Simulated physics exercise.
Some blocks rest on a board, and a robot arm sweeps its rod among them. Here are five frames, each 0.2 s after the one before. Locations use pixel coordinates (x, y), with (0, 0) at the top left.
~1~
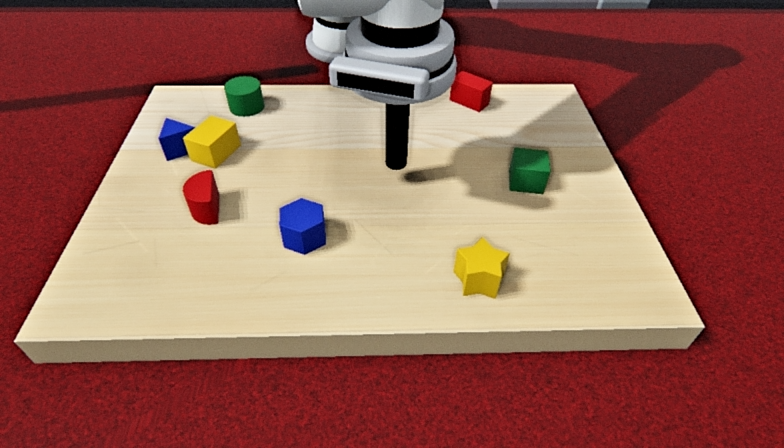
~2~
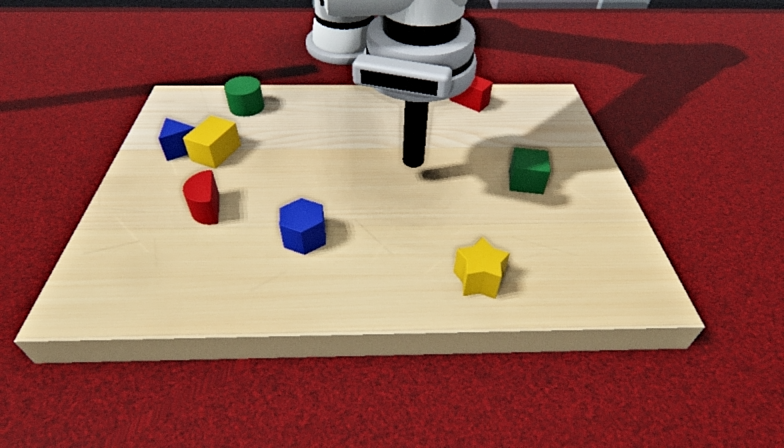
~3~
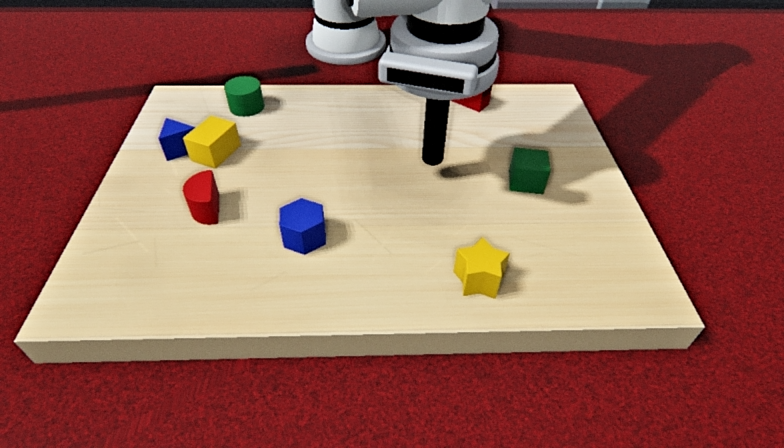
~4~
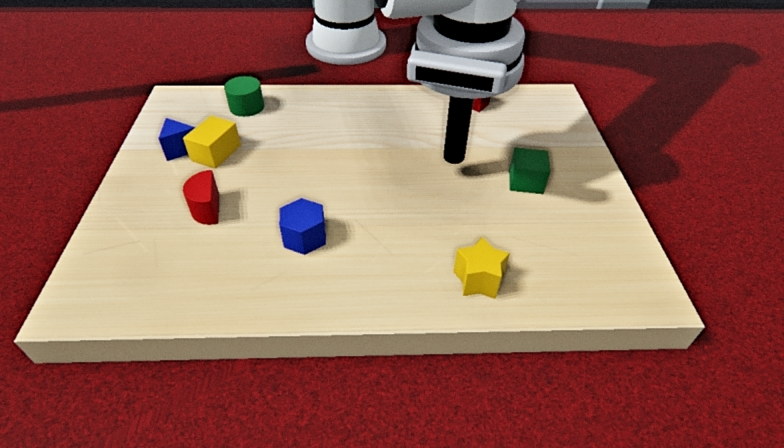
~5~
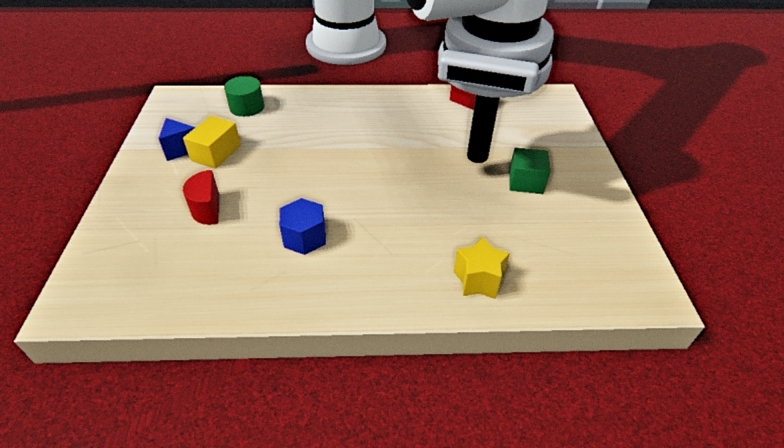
A robot arm moves its black rod right across the board toward the green block.
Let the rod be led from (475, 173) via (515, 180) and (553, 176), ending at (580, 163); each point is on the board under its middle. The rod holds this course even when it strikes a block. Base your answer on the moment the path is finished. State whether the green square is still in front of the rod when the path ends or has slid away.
Lost on the way.
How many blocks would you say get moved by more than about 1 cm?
When the path ends, I think you'll find one block out of place by more than 1 cm.
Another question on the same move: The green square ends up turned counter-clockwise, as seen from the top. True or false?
The claim does not hold.
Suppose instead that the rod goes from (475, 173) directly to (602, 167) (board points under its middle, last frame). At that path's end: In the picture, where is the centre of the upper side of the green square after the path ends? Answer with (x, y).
I'd place it at (564, 165), taking the centre of its top.
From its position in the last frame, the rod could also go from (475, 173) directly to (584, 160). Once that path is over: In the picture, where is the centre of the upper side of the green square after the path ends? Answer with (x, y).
The middle of its upper face will lie at (553, 161).
The first path, step by step. One third of the way, rod (519, 165); green square (550, 161).
Two thirds of the way, rod (557, 161); green square (588, 163), turned 35° clockwise.
At the end, rod (586, 148); green square (595, 164), turned 45° clockwise.
